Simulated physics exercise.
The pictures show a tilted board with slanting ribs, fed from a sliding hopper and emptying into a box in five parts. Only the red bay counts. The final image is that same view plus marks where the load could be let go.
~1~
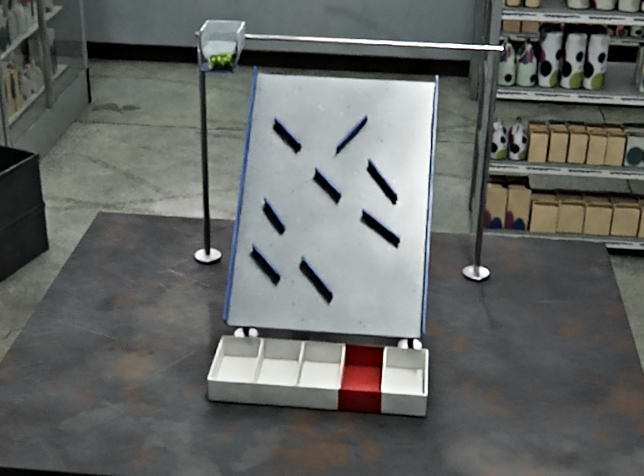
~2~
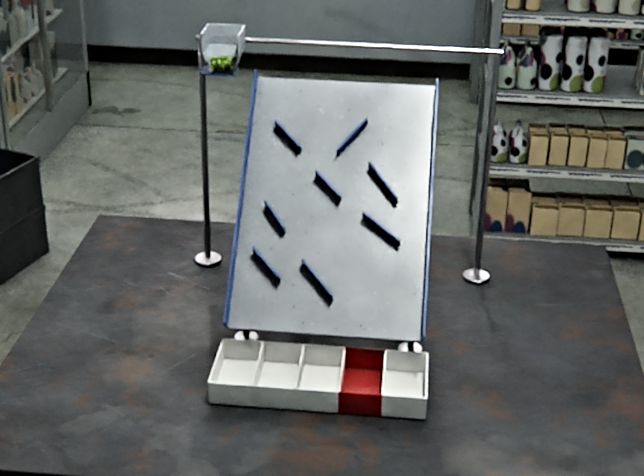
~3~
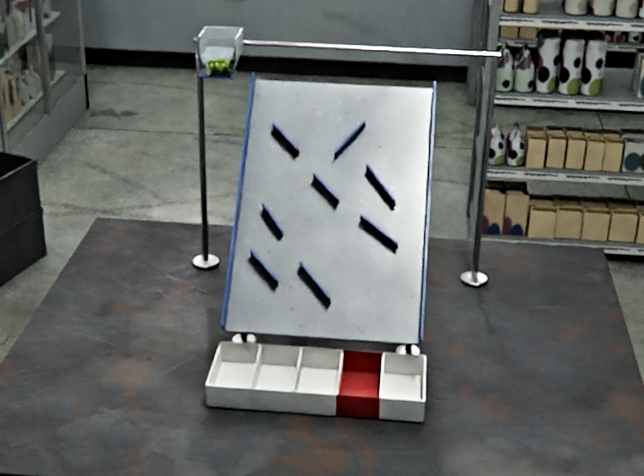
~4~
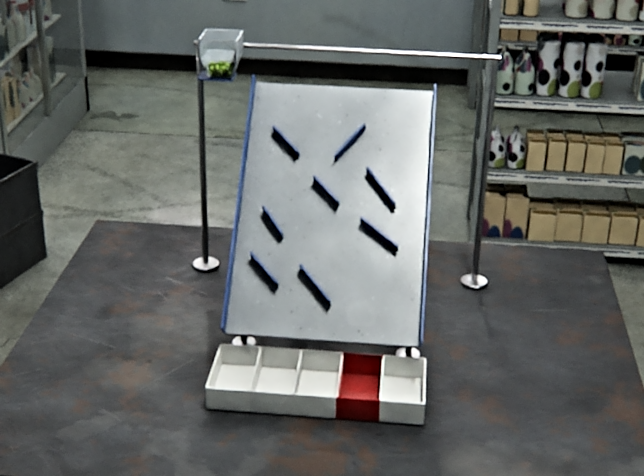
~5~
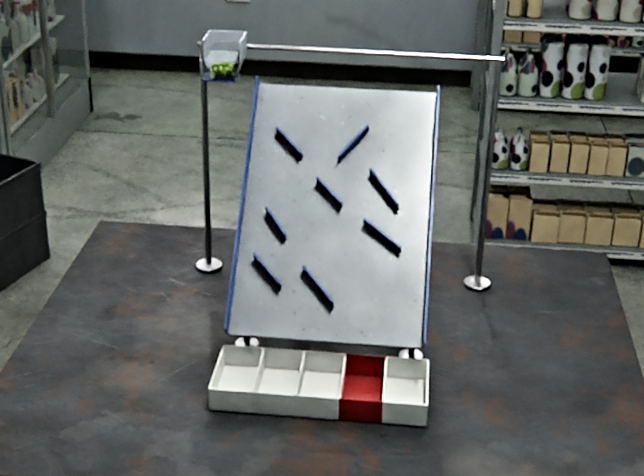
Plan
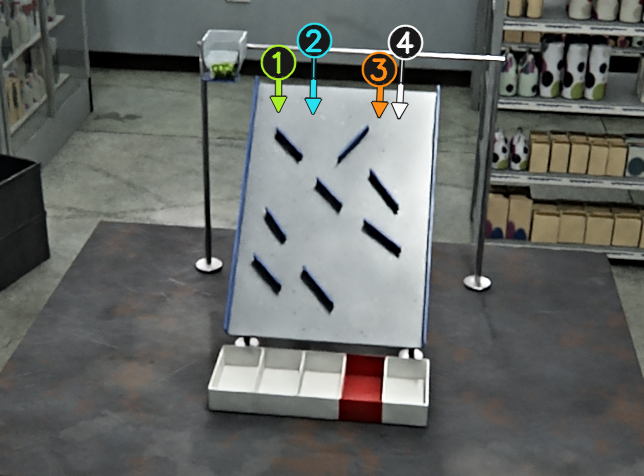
Hopper of green peas staying at the left end of a rail above a tilted ribbed board and a white box with one red bay.
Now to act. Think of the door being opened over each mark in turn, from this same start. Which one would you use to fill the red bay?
The answer is mark 2.
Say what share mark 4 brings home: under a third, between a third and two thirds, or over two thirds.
Under a third.
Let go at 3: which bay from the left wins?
It is the fifth one.
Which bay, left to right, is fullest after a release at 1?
It is the first one.
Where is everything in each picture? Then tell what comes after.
In the first frame, hopper near (223, 59), dried peas, door shut.
In the second frame, ribs (275, 120) to (300, 146), (337, 150) to (367, 118), (316, 170) to (341, 196).
In the third frame, ribs (367, 164) to (395, 200), (263, 203) to (282, 230), (361, 214) to (398, 243).
In the fourth frame, ribs (250, 252) to (277, 283), (300, 264) to (330, 301).
In the fifth frame, red bay near (361, 409), number 4 of 5 from the left.
On the marked copy, mark 1 meets the board at (278, 106); mark 2 meets the board at (313, 108); mark 3 meets the board at (379, 111); mark 4 meets the board at (399, 112).
If 1 is chosen, close to a quarter in the red bay, close to two thirds in other bays, a small share outside the box.
If 2 is chosen, close to a third in the red bay, close to half in other bays, a small share outside the box.
If 3 is chosen, a small share in the red bay, the bulk in other bays, a small share outside the box.
If 4 is chosen, only a few in the red bay, all but a few in other bays, a small share outside the box.
